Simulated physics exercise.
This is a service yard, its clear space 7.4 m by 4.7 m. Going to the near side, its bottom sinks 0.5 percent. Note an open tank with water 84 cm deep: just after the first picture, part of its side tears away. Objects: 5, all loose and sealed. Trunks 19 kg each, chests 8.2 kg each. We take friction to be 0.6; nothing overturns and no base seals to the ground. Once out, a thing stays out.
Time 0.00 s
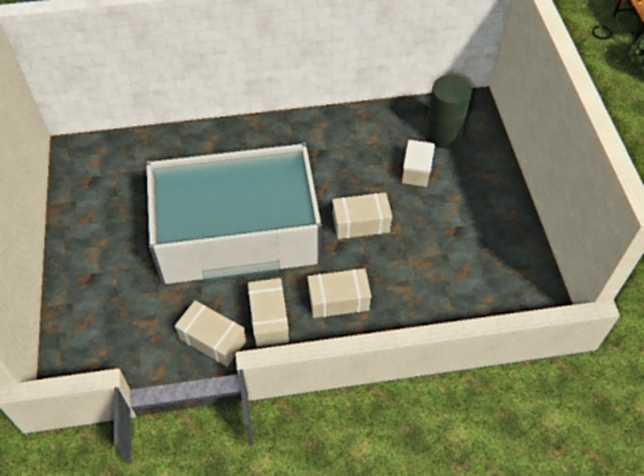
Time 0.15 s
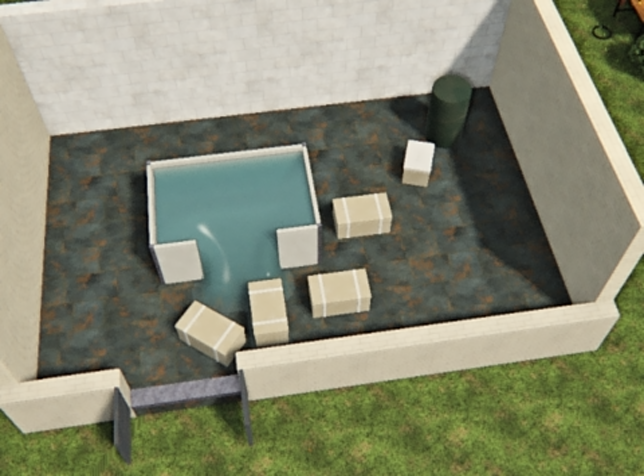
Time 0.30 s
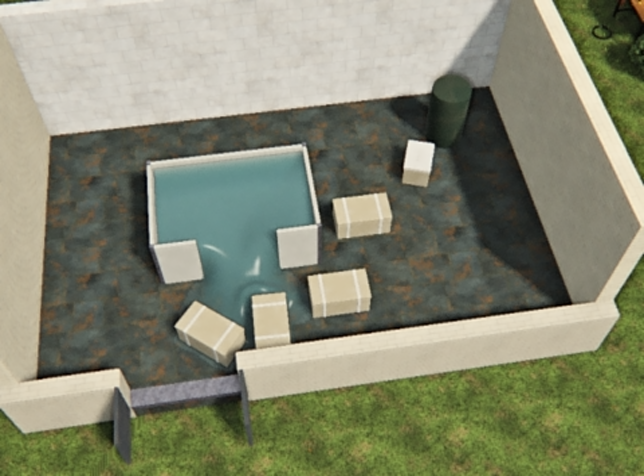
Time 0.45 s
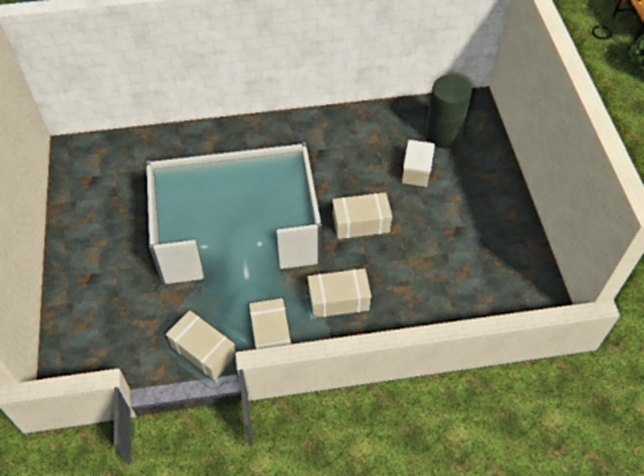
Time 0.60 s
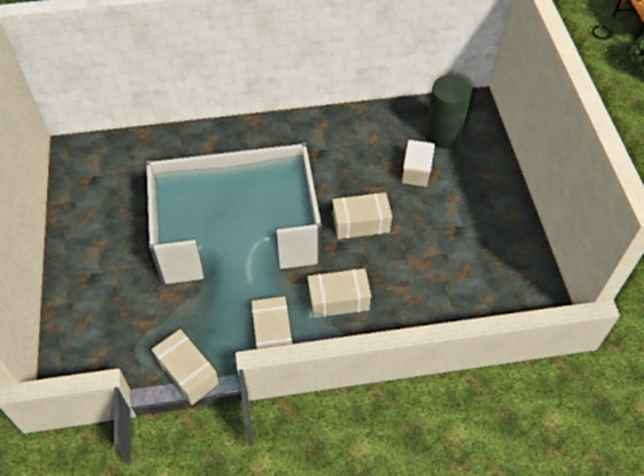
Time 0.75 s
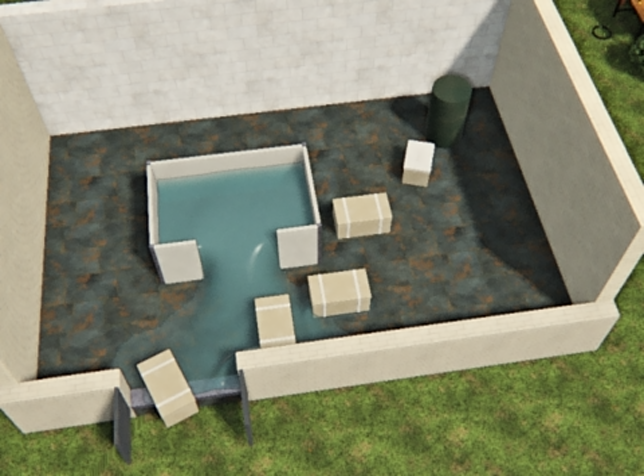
Walled yard with an open tank, its near side tearing open, water spreading across the floor and pushing two boxes, one into the gateway.
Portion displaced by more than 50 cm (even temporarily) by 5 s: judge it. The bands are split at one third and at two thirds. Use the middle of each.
Middle band.
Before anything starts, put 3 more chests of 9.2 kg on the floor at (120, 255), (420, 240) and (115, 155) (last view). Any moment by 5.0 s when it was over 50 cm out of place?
Within it, beyond it, within it.
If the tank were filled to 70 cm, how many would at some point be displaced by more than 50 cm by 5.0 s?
In that case the number is 3.
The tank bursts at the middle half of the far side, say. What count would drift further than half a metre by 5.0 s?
Count: 1.
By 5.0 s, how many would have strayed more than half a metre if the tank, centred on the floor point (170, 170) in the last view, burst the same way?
Count: 3.
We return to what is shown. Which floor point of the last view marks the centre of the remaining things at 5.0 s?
Roughly at (409, 211).
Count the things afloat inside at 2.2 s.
The number is 1.
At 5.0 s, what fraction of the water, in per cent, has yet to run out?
About 64 in a hundred parts of the water.
After 1.1 s 1 of 5 are over 50 cm from their spots; 1 afloat.
After 2.2 s 3 of 5 are over 50 cm from their spots; 1 afloat.
After 3.5 s 3 of 5 are over 50 cm from their spots; 0 afloat.
After 5.0 s 3 of 5 are over 50 cm from their spots, and 3 have been at some point; 0 afloat.
